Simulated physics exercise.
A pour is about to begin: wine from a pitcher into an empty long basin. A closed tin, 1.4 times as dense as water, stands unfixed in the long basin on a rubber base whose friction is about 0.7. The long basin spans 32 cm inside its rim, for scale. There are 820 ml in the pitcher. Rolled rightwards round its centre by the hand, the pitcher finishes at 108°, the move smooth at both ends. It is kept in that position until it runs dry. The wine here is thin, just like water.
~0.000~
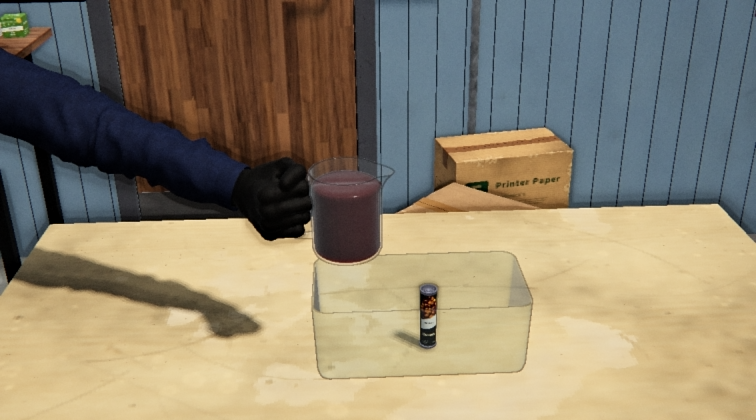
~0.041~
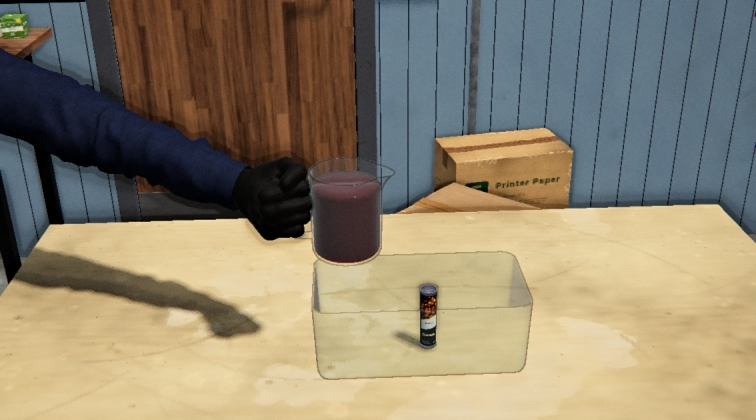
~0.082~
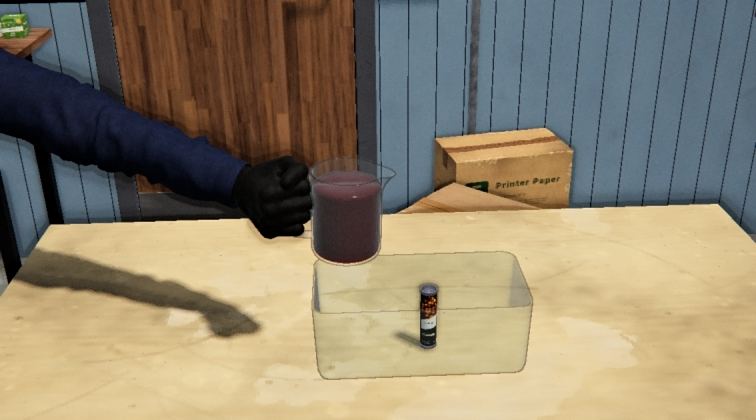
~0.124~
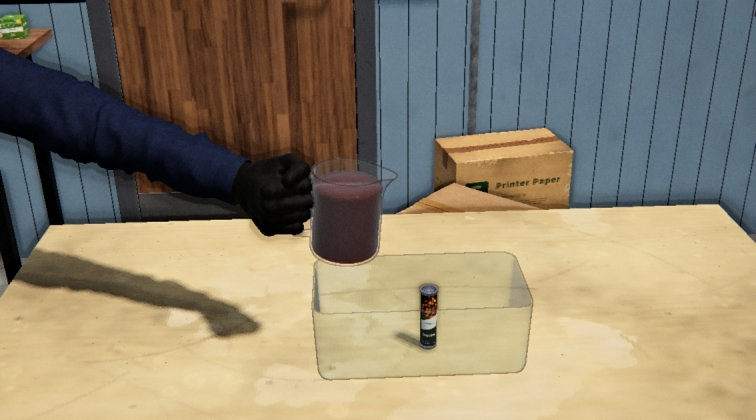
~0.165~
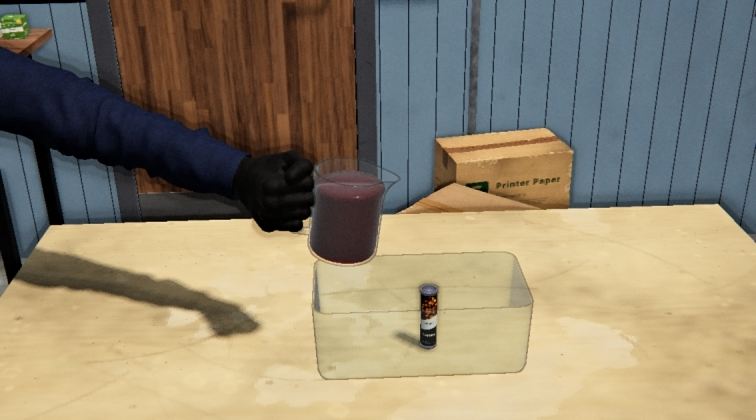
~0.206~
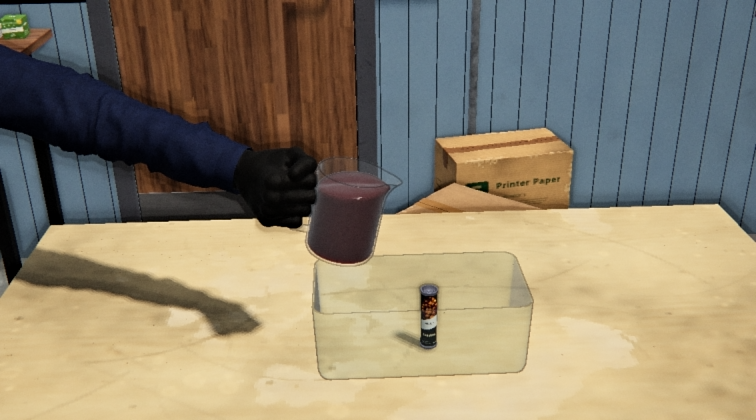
At the start, a black-gloved hand holds a clear pitcher of dark purplish-red wine upright and still above the left side of an empty long basin, with a small closed tin standing by it. The hand then slowly tilts the pitcher slightly to the right, while everything else remains still.
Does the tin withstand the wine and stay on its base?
No, it is knocked over.
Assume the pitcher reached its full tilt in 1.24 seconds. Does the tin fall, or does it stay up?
Outcome - the tin comes down.
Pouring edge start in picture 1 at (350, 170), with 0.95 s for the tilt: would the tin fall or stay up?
After that, the tin stays vertical.
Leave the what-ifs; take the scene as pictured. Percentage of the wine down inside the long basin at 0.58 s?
About 5%.
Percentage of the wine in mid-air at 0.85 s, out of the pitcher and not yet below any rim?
Close to 16 %.
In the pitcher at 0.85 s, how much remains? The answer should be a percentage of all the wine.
26 in a hundred, give or take.
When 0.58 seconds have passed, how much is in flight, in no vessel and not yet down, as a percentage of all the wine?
Around 16 in a hundred.
By 0.58 s the tilt is 72° and 80 per cent is still to pour; the tin stands where it began.
By 0.85 s the tilt is 105° and 26 per cent is still to pour; the tin stands where it began.
By 1.14 s the tilt is 108° and 3 per cent is still to pour; the tin lies on its side.
By 1.45 s the tilt is 108° and 0 per cent is still to pour; the tin lies on its side.
At rest the tin lies on its side.
